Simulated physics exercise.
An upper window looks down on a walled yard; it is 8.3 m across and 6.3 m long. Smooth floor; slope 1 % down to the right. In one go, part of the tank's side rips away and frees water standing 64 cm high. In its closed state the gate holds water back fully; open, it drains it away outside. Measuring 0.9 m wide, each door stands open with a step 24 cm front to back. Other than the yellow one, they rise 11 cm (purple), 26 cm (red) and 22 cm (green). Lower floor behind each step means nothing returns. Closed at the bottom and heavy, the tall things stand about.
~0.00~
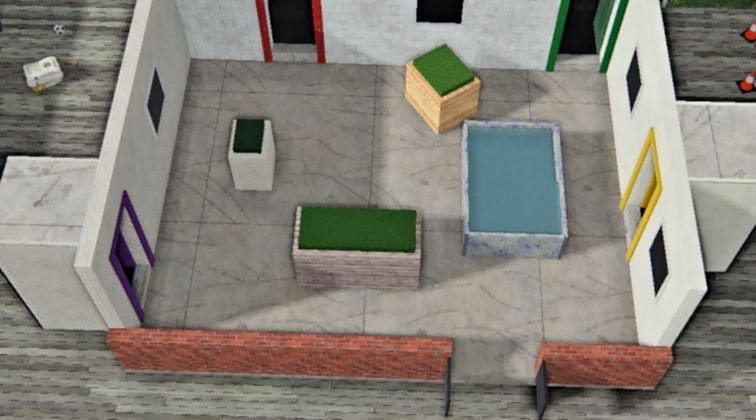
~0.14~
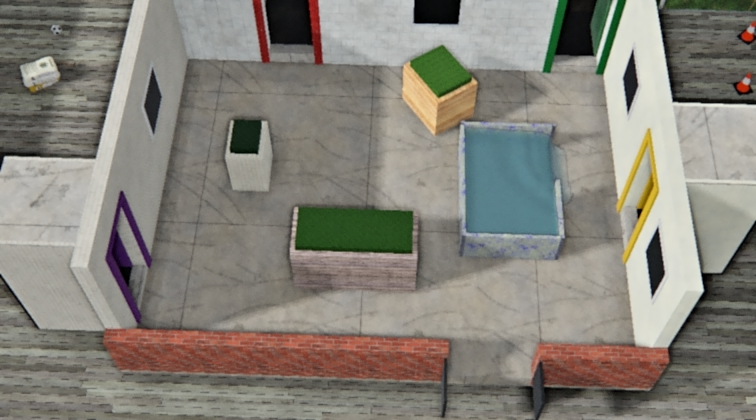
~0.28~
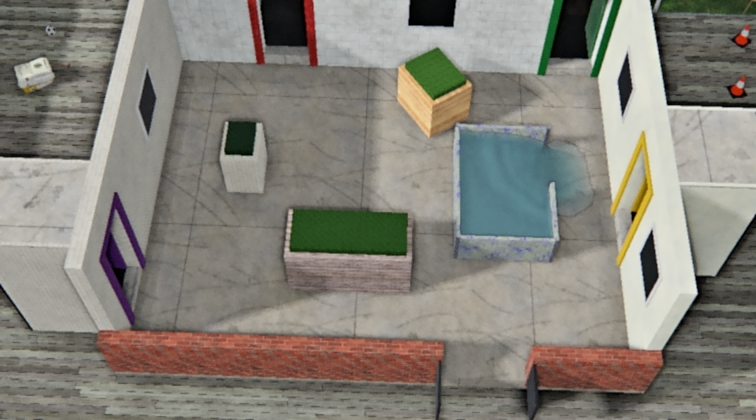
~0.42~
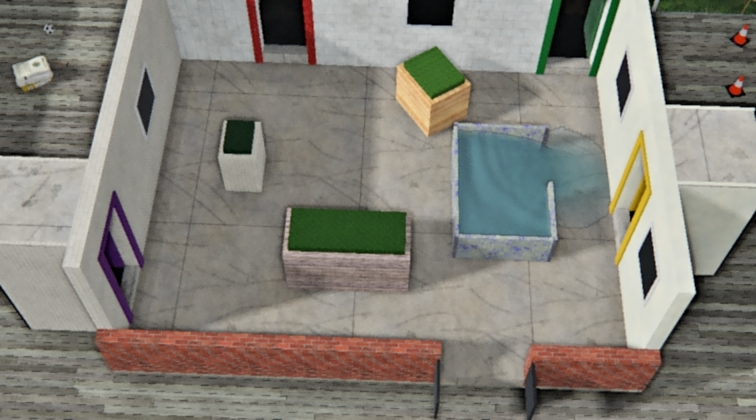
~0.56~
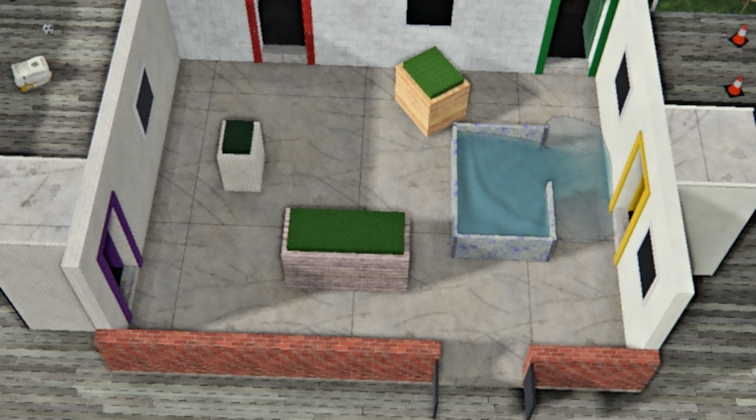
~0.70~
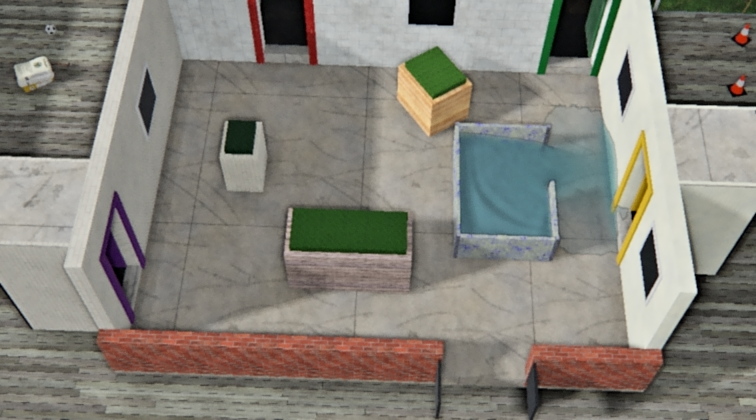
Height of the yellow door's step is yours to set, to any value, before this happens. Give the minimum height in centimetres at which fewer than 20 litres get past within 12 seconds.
13.5 cm.
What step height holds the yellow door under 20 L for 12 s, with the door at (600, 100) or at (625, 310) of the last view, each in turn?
You'd want about 21 cm there first, then about 8.0 cm.
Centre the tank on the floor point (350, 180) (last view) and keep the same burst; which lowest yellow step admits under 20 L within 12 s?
In that case about 16 cm.
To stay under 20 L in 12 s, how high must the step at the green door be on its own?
Roughly 33 cm at the green door.
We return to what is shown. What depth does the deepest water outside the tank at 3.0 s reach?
34 cm.
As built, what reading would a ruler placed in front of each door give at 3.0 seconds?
Depths in cm: Purple 0, red 0, yellow 15, green 31.
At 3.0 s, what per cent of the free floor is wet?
Some 30 per cent is wet.
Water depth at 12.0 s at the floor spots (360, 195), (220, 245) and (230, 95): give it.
Roughly 2, 4 and 3 centimetres.
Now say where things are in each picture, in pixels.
The tank at (513, 179) is whole and still, 64 cm deep; the yellow door at (639, 203) is dry, in the first frame.
The front is at (566, 200), 0.3 m from the gap at (550, 168); 0.3 m2 of floor is wet, 64 cm left at the back, in the second frame.
Water pours out at (544, 172) and has run 0.8 m, to (589, 195); about 11 cm deep outside, 64 cm at the back, in the third frame.
The gap is at (543, 172), the front 1.2 m out at (611, 201); the back of the tank holds 62 cm, in the fourth frame.
The gap is at (542, 171), the front 1.4 m out at (602, 133); the back of the tank holds 56 cm, in the fifth frame.
Water pours out at (544, 171) and has run 1.5 m, to (603, 117); about 9 cm deep outside, 54 cm at the back; water is at the yellow door at (630, 206), in the sixth frame.
After 1.4 s water covers 10 % of the floor, deepest (48 cm) near (599, 170); 18 cm at the yellow door, 0 litres in over its 23 cm step.
After 3.0 s water covers 30 % of the floor, deepest (34 cm) near (599, 81); 15 cm at the yellow door, 1 litre in over its 23 cm step.
After 12.0 s water covers 95 % of the floor, deepest (12 cm) near (605, 140); 6 cm at the yellow door, 1 litre in over its 23 cm step.
At the yellow door as built, the water arrived by 0.7 s and peaked near 18 cm at 1.2 s.
Run again over the same 12 s with other heights there, 34 litres in over 11 cm, 15 litres over 14.5 cm. The limit of 20 litres is kept from about 13.5 cm up.
